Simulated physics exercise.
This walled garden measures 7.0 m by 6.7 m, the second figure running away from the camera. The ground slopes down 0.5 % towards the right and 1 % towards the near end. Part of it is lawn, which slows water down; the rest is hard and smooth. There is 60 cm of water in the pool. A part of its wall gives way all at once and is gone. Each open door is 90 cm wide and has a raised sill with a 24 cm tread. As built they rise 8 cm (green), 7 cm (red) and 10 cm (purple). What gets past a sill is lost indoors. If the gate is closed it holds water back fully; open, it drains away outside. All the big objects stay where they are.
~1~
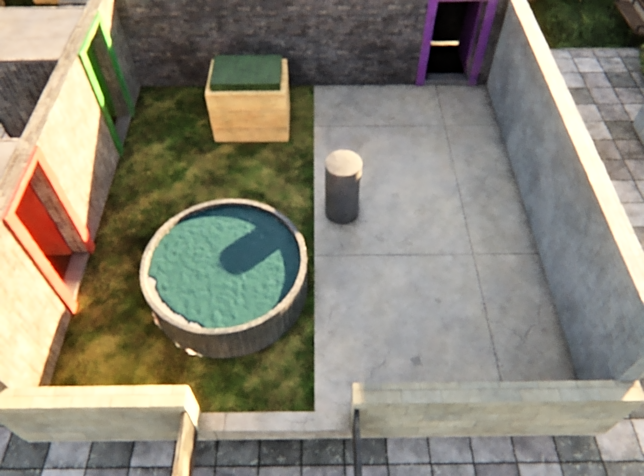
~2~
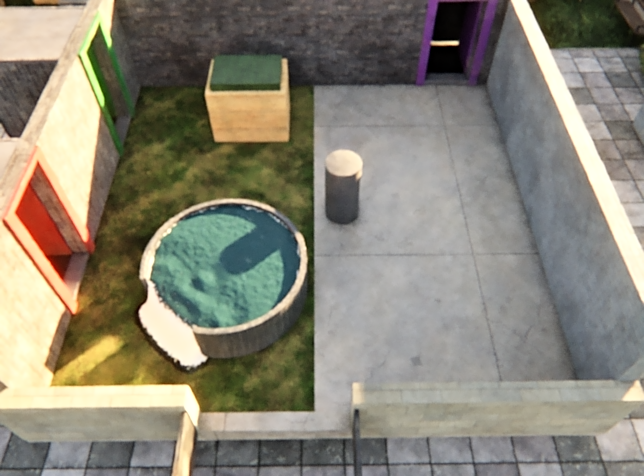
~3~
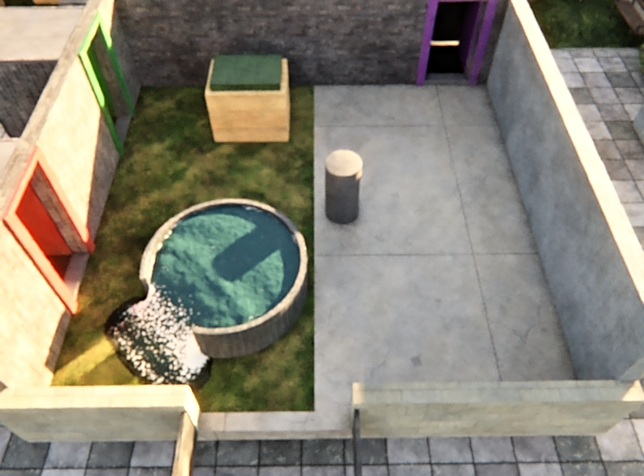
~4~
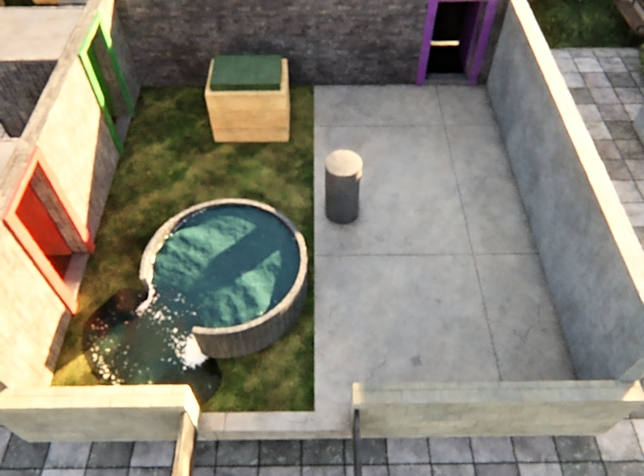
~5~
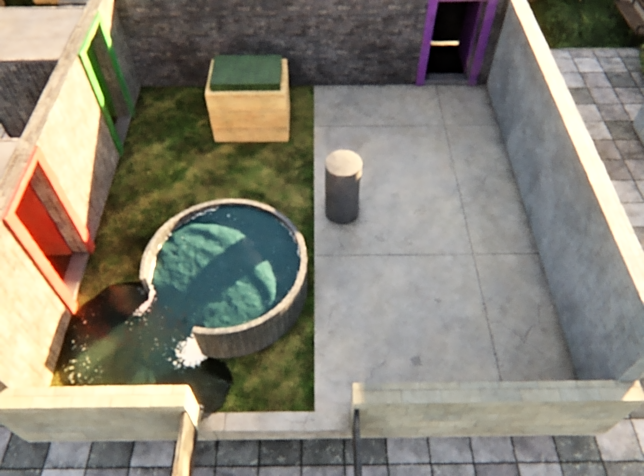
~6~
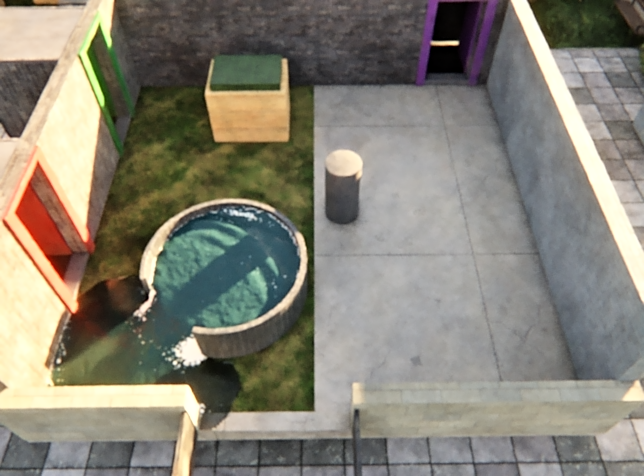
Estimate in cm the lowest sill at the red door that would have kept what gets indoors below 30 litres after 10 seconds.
Close to 10.5 cm is just enough.
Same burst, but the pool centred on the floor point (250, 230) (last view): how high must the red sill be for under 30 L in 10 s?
Then roughly 16 cm.
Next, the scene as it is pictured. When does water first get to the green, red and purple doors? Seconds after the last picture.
Arrival: Green 3.0 s, red 0.4 s, purple not within the 10 s.
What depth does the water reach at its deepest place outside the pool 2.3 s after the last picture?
Up to some 29 cm.
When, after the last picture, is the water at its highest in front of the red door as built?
At about 1.8 s.
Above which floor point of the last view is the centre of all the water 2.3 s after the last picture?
At about (179, 310).
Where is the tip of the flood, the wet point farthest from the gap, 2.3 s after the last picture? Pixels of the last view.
Around (116, 170).
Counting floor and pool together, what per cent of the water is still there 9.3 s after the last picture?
About 82 per cent.
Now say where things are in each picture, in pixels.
The pool at (225, 263) is whole and still, 60 cm deep; the red door at (56, 238) is dry, in the first frame.
The gap is at (168, 325), the front 0.3 m out at (190, 368); the back of the pool holds 60 cm, in the second frame.
The front is at (151, 385), 0.7 m from the gap at (169, 327); 1.0 m2 of floor is wet, 60 cm left at the back, in the third frame.
The gap is at (169, 328), the front 1.1 m out at a hidden place; the back of the pool holds 60 cm, in the fourth frame.
Water pours out at (169, 327) and has run 1.4 m, to (69, 386); about 8 cm deep outside, 58 cm at the back, in the fifth frame.
Water pours out at (169, 327) and has run 1.8 m, to a hidden place; about 8 cm deep outside, 54 cm at the back; 0.4 m in a straight line remain to the red door at (56, 238), in the sixth frame.
Then, 0.7 s after the last picture water covers 10 % of the floor, deepest (52 cm) near (42, 413); 5 cm at the red door, 0 litres in over its 7 cm sill.
Then, 2.3 s after the last picture water covers 25 % of the floor, deepest (29 cm) near (42, 413); 14 cm at the red door, 23 litres in over its 7 cm sill.
Then, 9.3 s after the last picture water covers 80 % of the floor, deepest (10 cm) near (113, 413); 7 cm at the red door, 80 litres in over its 7 cm sill.
At the red door as built, the water peaked near 15 cm, 1.7 s after the last picture.
With a sill of 8 cm, 63 litres would have come in within the 10 s; with 11.5 cm, 23 litres. So under 30 litres takes about 10.5 cm.
